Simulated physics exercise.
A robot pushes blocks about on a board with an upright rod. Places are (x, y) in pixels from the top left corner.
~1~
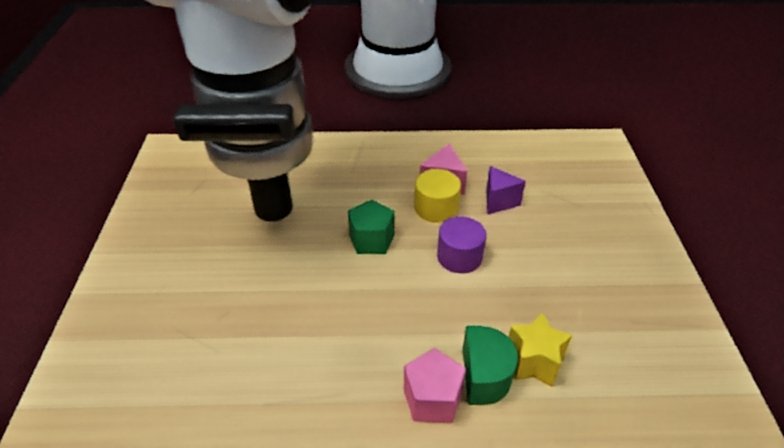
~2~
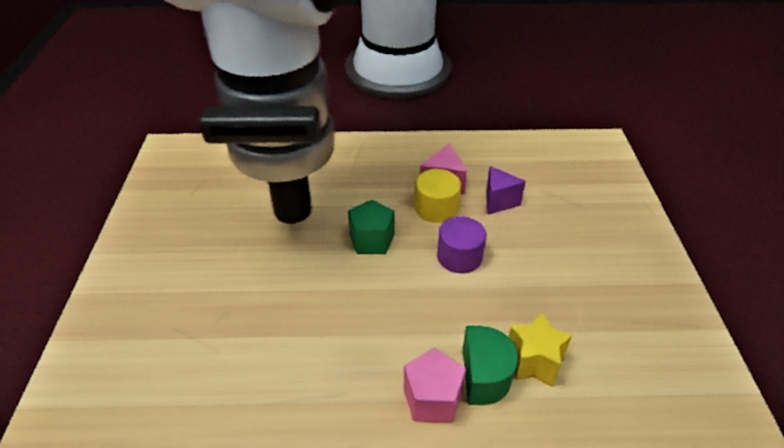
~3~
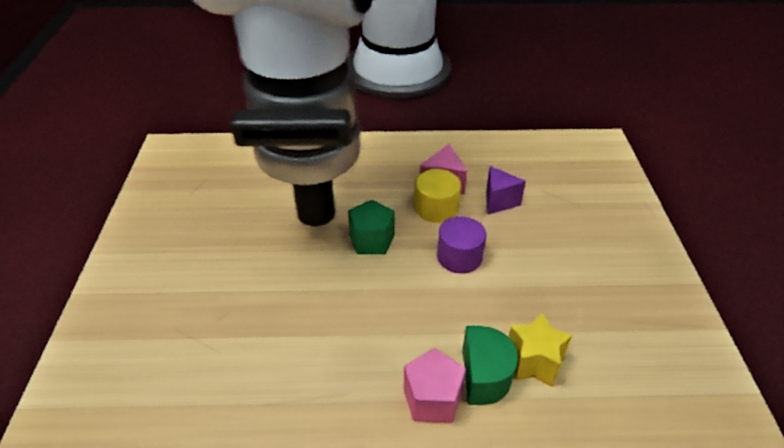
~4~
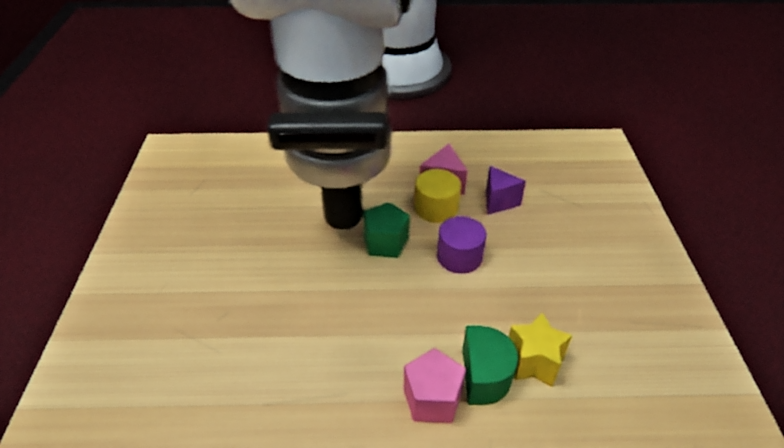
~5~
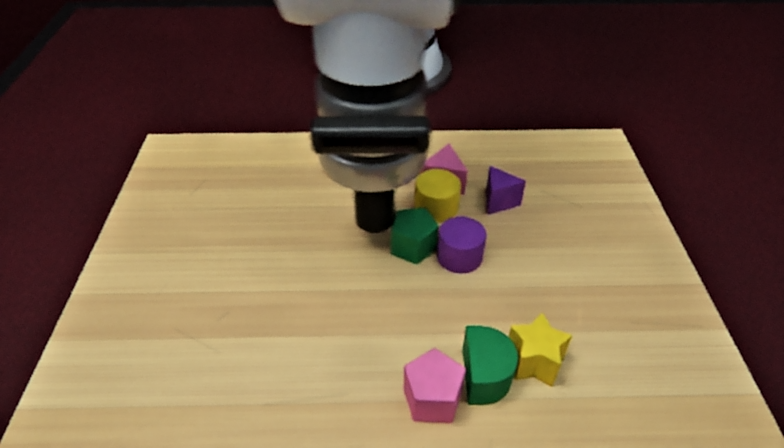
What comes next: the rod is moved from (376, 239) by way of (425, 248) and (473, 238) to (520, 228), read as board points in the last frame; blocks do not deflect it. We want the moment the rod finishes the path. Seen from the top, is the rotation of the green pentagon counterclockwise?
No, it doesn't check out.
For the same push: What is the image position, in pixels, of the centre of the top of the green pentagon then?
I predict (564, 221).
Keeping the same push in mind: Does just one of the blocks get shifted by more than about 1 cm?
In short: No.
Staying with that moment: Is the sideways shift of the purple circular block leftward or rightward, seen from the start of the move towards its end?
Out to the right.
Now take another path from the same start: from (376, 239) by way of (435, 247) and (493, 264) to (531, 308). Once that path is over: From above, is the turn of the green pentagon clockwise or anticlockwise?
It turns counter-clockwise.
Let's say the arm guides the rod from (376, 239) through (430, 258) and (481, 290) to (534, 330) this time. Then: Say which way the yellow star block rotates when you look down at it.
It rotates clockwise.
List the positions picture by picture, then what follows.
Rod's lower end (274, 210); green pentagon (371, 215); purple circular block (463, 232); purple three-sided block (503, 178), in the first frame.
Rod (293, 212); blocks still, in the second frame.
Rod (317, 215); blocks still, in the third frame.
Rod (344, 217); green pentagon (386, 218), in the fourth frame.
Rod (375, 221); green pentagon (414, 222); purple circular block (463, 232); purple three-sided block (503, 178), in the fifth frame.
On the path given first. One third of the way, rod (426, 230); green pentagon (468, 225), turned 20° anticlockwise; purple circular block (511, 240).
Two thirds of the way, rod (476, 220); green pentagon (518, 221); purple circular block (548, 249).
At the end, rod (524, 210); green pentagon (564, 221), turned 45° clockwise; purple circular block (564, 254); purple three-sided block still.
